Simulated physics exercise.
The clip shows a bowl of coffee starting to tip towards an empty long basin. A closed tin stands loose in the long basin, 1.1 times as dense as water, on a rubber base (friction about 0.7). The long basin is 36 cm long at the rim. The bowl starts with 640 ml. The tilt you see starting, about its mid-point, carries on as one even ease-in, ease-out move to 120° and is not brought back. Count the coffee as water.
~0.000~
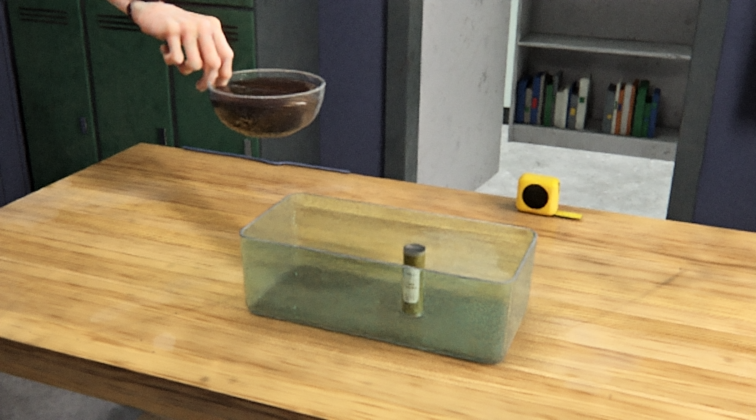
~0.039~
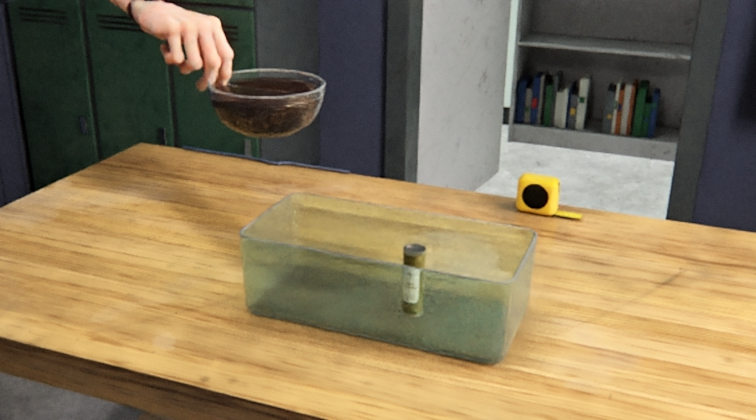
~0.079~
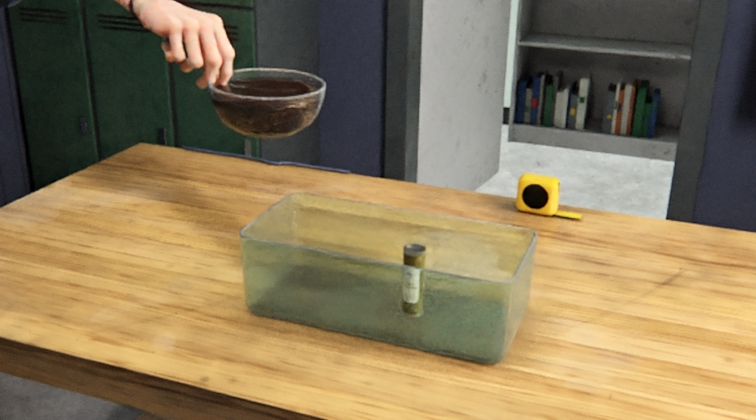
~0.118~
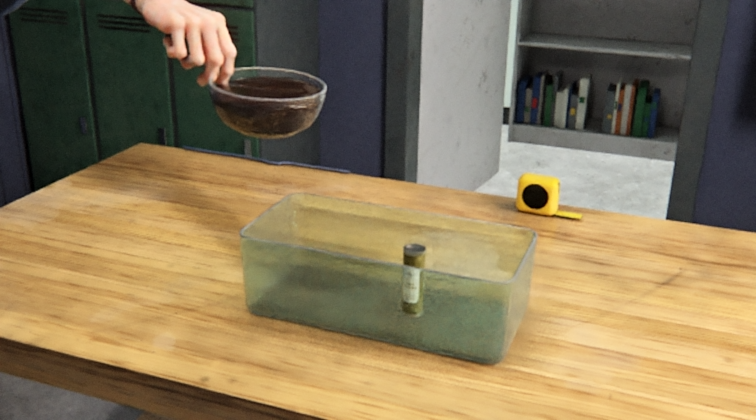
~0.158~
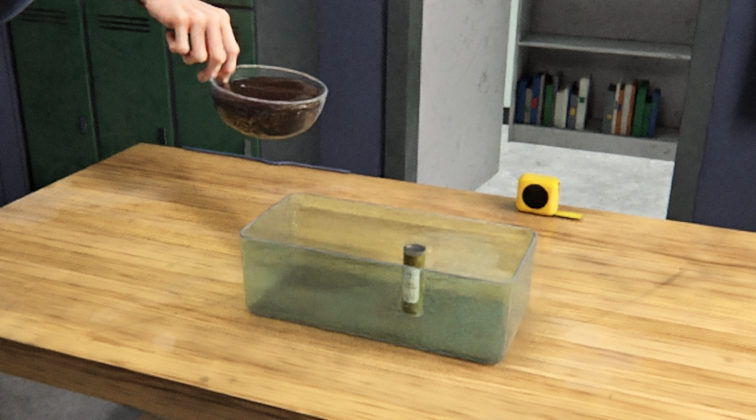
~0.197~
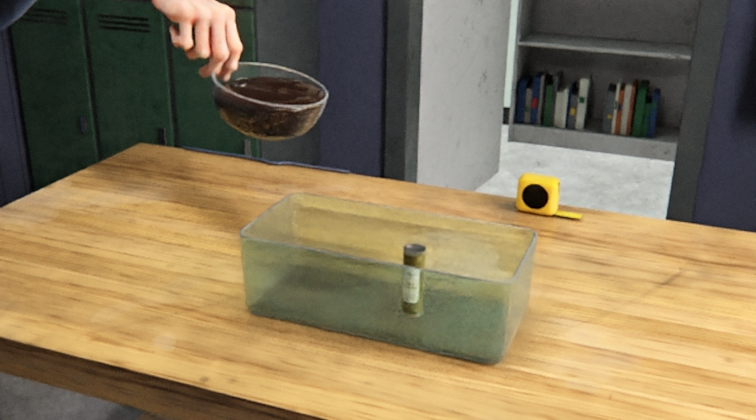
A glass bowl of dark coffee, held by a hand above a wooden table, tilts slowly and slightly to the right, while the clear rectangular basin below, the small tin standing in it, and a yellow tape measure stay still.
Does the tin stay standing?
It stays up.
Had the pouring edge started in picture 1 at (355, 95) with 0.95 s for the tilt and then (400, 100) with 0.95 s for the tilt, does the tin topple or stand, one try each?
First it falls; then it remains upright.
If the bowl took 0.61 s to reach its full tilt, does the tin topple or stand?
The tin remains upright.
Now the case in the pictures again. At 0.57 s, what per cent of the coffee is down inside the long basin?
Some 28 per cent.
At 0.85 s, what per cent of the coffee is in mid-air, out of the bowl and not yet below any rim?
About 3 per cent.
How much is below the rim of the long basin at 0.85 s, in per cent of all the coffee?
Near 98 in a hundred.
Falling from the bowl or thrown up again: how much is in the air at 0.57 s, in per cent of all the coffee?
Near 48 in a hundred.
After 0.57 s the tilt is 79° and 24 per cent is still to pour; the tin stands where it began.
After 0.85 s the tilt is 117° and 0 per cent is still to pour; the tin stands where it began.
After 1.14 s the tilt is 120° and 0 per cent is still to pour; the tin stands where it began.
After 1.45 s the tilt is 120° and 0 per cent is still to pour; the tin stands where it began.
In the end the tin stands where it began.
